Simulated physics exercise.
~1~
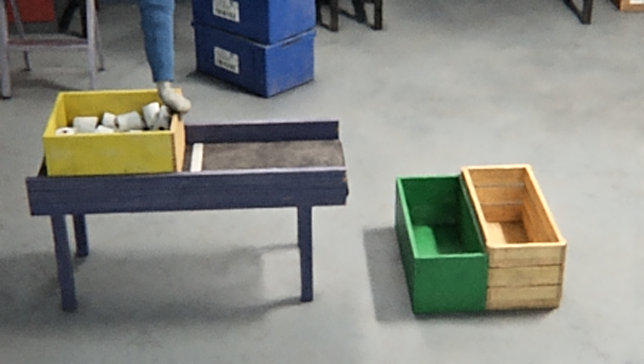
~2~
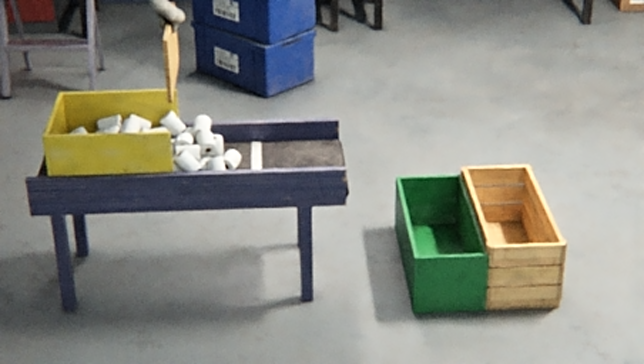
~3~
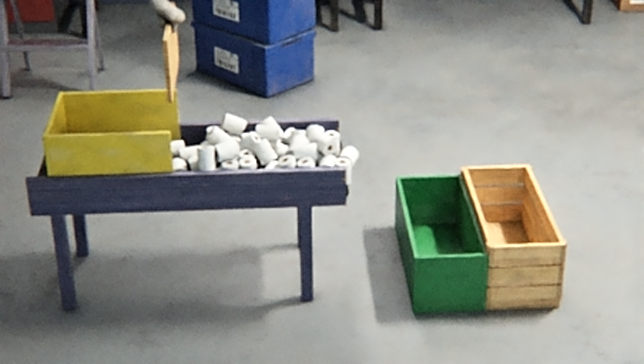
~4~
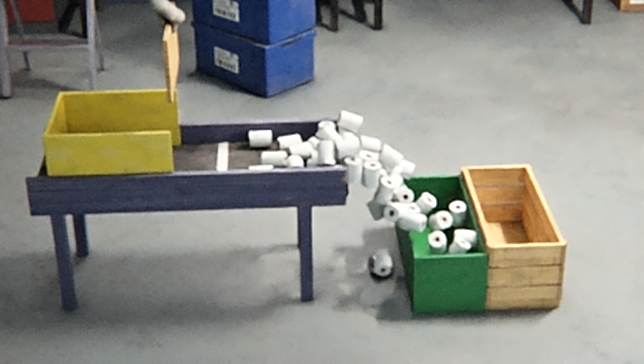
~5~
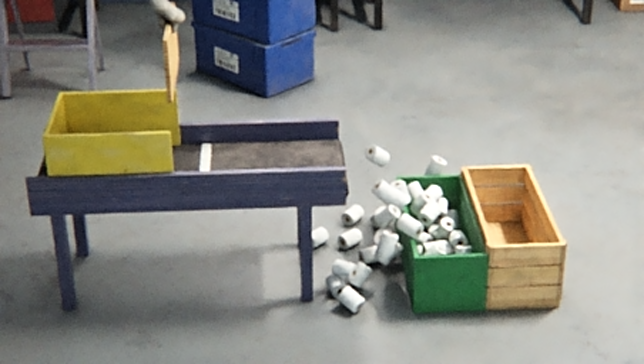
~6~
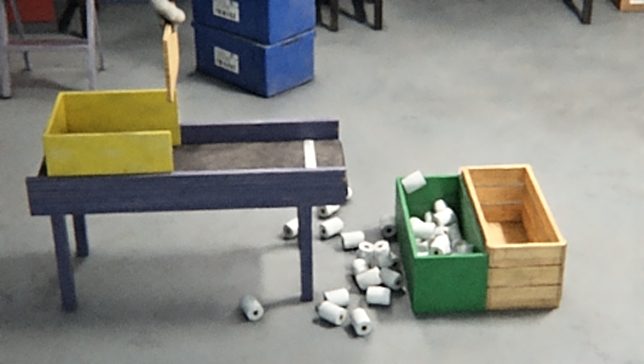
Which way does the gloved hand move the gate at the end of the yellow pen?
The hand lifts the gate upward, leaving the end of the pen open for the rolls to move out onto the belt.
